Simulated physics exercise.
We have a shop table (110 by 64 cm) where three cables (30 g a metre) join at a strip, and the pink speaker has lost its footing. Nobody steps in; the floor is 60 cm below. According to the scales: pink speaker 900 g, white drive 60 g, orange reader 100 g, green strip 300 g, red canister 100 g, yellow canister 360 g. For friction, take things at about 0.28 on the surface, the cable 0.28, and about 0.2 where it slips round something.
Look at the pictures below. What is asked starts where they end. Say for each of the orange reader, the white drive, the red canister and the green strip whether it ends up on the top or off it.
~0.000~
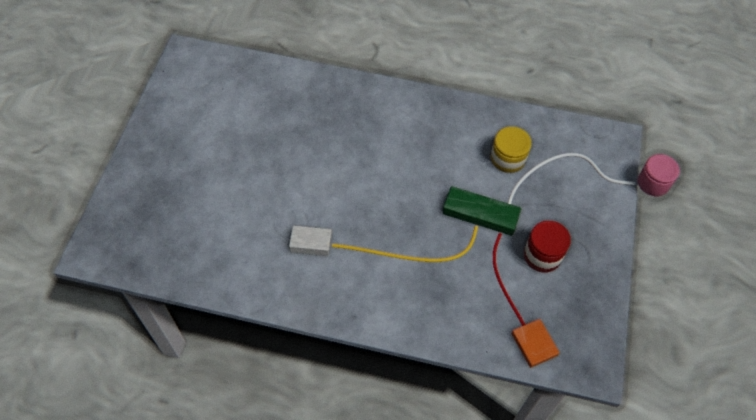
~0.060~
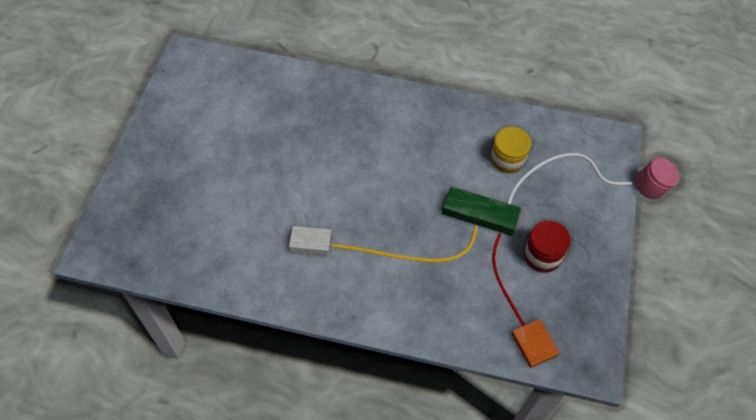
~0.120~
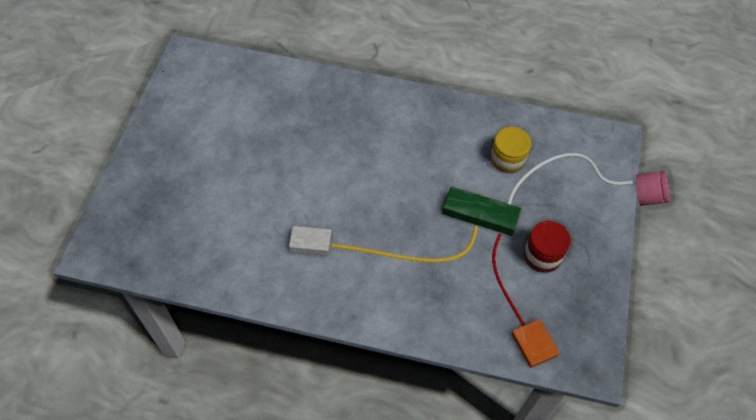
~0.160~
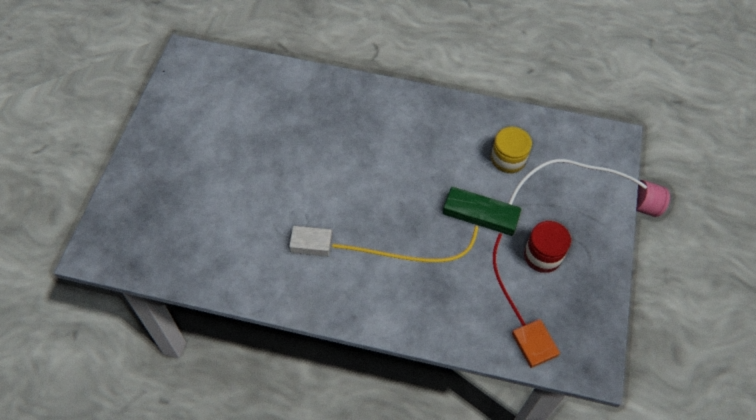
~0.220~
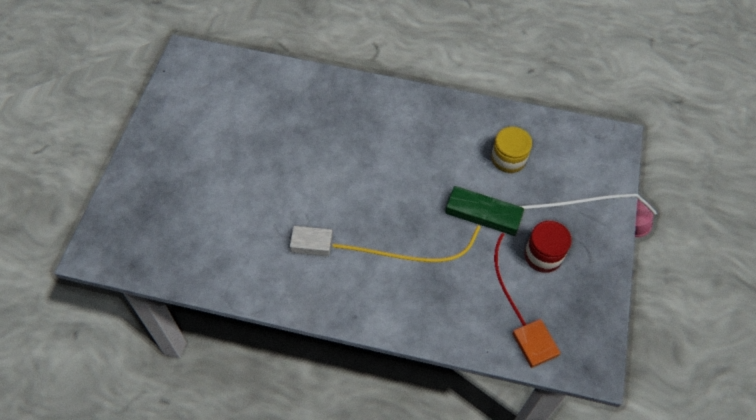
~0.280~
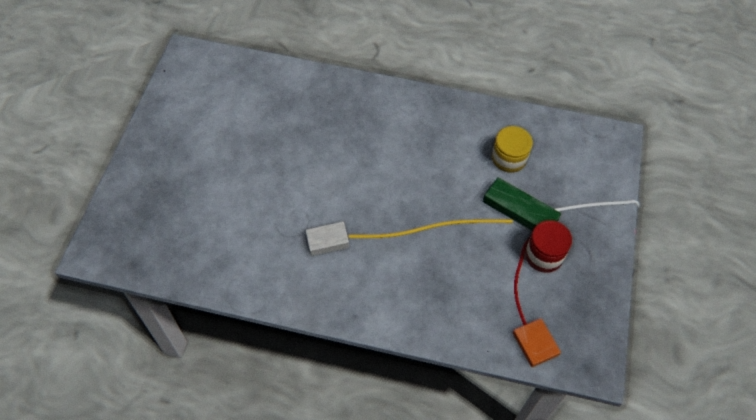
Orange reader: Off, white drive: Off, red canister: Off, green strip: Off.
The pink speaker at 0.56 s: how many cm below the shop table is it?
Depth below the top: Around 55 cm.
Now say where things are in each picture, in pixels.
The first frame shows orange reader (536, 341); white drive (310, 237); red canister (551, 237); green strip (483, 207); white cable runs through (555, 158) (590, 161) (612, 180).
The second frame shows pink speaker (662, 171); white cable runs through (555, 158) (609, 182).
The third frame shows pink speaker (653, 188); white cable runs through (555, 158) (609, 182).
The fourth frame shows pink speaker (649, 198); white cable runs through (559, 161) (626, 176).
The fifth frame shows green strip (486, 207); pink speaker (637, 219); white cable runs through (597, 199).
The sixth frame shows orange reader (537, 341); white drive (327, 235); red canister (553, 237); green strip (523, 204); white cable runs through (596, 204) (635, 202).
At 0.6 s, the strip has left the top; white drive 66 cm off its start, green strip over the edge, orange reader 41 cm off its start.
At 0.8 s, the strip has left the top; white drive over the edge, orange reader over the edge, green strip over the edge.
At 1.1 s, the strip has left the top; white drive over the edge, orange reader over the edge, green strip over the edge.
At 1.4 s, the strip has left the top; white drive over the edge, orange reader over the edge, green strip over the edge.
At 2.6 s, the strip has left the top; white drive over the edge, orange reader over the edge, green strip over the edge, red canister over the edge.
